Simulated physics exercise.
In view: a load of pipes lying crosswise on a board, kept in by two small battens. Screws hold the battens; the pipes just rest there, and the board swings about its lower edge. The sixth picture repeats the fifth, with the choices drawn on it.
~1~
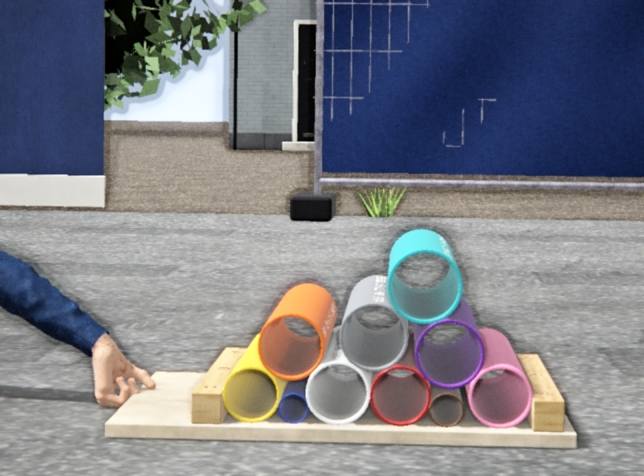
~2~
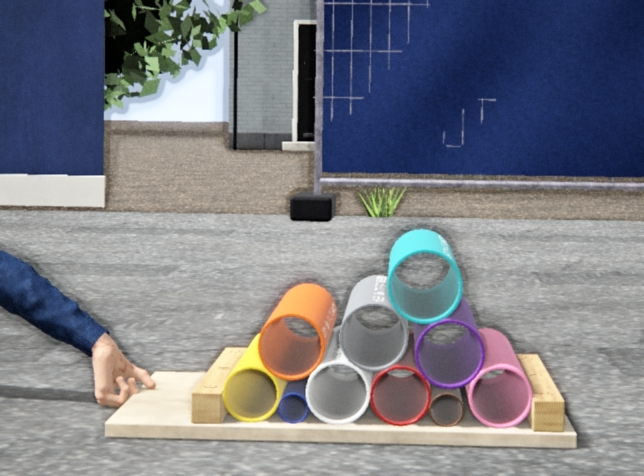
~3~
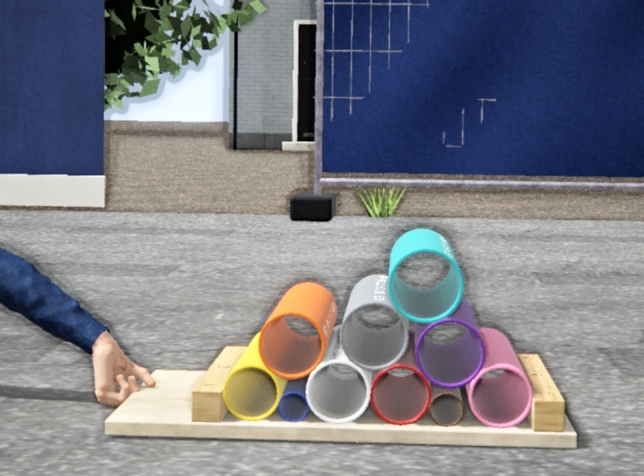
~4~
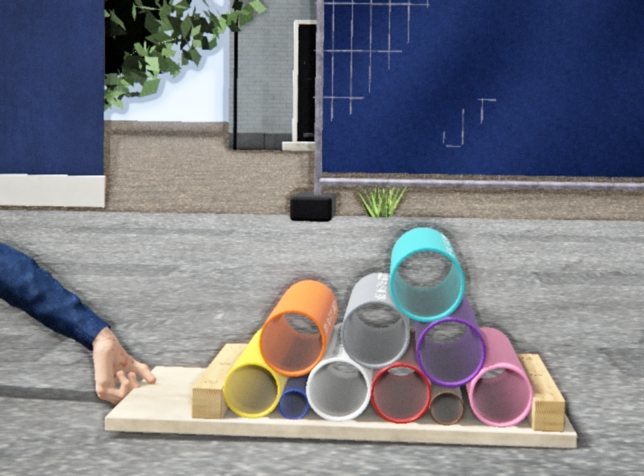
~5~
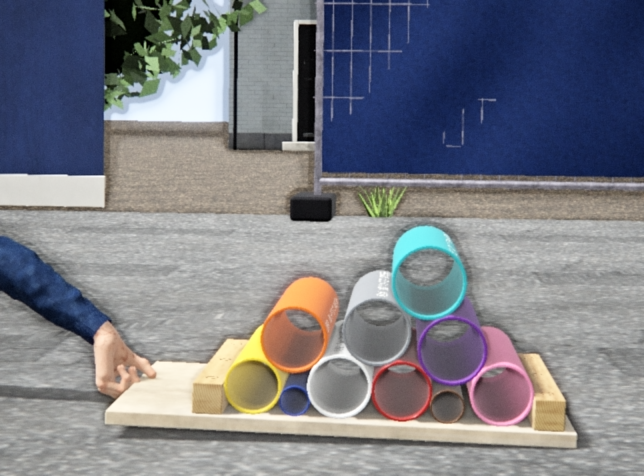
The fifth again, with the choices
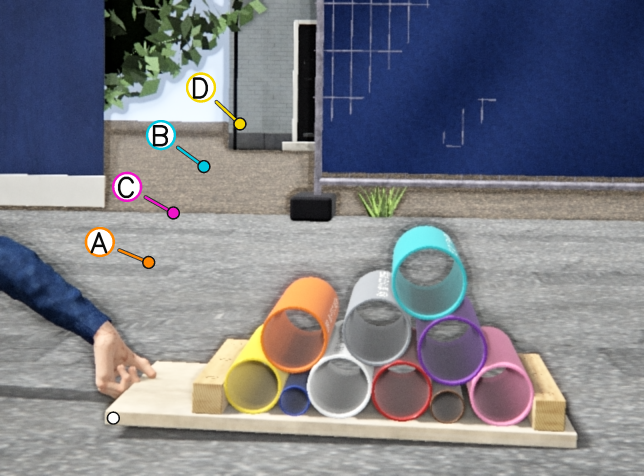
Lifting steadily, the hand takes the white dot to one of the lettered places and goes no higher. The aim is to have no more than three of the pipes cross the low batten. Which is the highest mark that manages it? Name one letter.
Lift it to D and no more.
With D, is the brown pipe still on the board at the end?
Yes, with D.
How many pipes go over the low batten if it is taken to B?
It comes to one.
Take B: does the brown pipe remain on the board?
Yes.
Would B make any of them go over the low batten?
At B: Yes.
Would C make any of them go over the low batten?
Yes.
On the copy, A at (149, 263); B at (204, 167); C at (174, 213); D at (240, 124); the white dot at (113, 418).
On D. First, board at 22°.
Then, board at 42°.
Finally, board at 42°, three over the low batten (grey, purple, turquoise).
By contrast, A one over the low batten (turquoise); B one over the low batten (turquoise); C one over the low batten (turquoise).
